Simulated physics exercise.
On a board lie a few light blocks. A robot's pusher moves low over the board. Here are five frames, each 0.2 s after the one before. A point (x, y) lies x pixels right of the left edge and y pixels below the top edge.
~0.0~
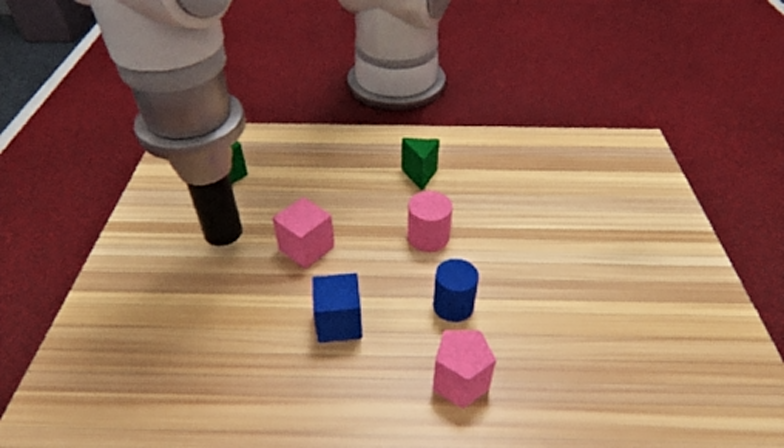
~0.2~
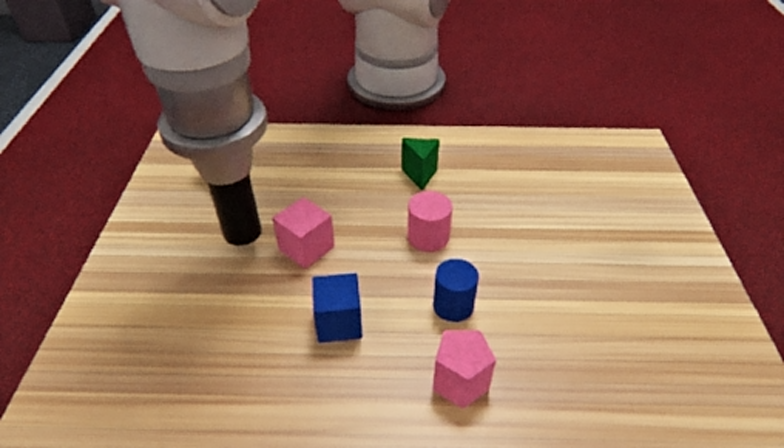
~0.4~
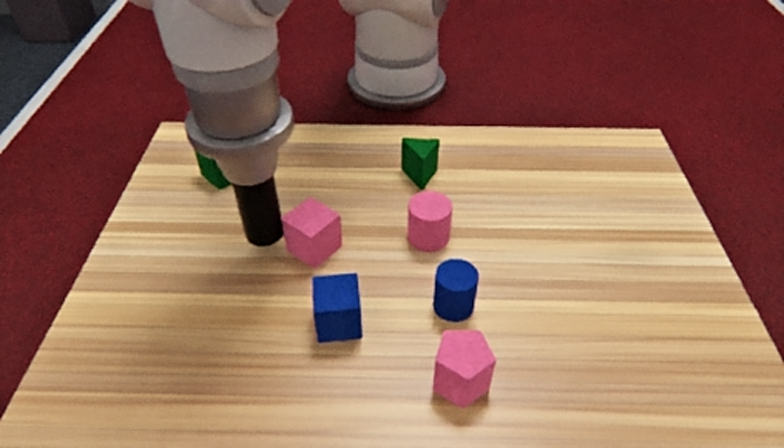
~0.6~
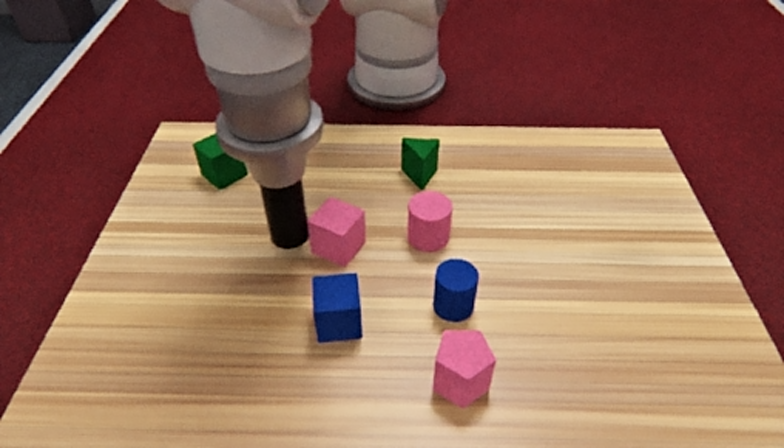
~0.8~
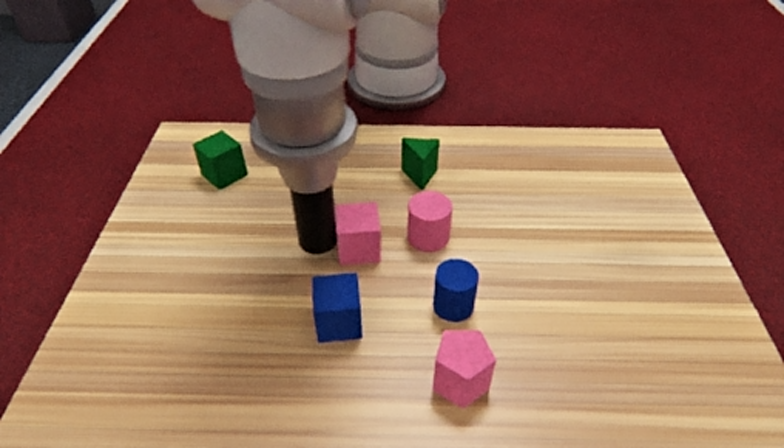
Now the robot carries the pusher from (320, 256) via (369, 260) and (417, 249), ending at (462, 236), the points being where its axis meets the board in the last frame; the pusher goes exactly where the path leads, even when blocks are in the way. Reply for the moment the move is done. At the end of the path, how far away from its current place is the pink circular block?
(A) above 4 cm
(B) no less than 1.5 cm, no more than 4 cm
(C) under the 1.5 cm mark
It's A.
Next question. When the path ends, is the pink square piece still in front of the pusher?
I believe so.
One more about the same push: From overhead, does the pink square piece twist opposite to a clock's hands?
Final answer: Yes.
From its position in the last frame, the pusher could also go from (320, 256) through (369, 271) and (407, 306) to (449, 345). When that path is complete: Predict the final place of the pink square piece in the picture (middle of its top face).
It should be at (394, 215) by then.
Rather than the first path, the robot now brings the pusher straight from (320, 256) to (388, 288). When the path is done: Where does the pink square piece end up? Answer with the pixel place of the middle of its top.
About (384, 218).
The first path, step by step. One third of the way, pusher at (369, 245); pink square piece at (404, 213), turned 25° anticlockwise; pink circular block at (444, 201).
Two thirds of the way, pusher at (419, 233); pink square piece at (453, 202), turned 30° anticlockwise; pink circular block at (485, 185).
At the end, pusher at (463, 221); blue square piece unmoved; pink square piece at (494, 188), turned 40° anticlockwise; pink circular block at (517, 169).
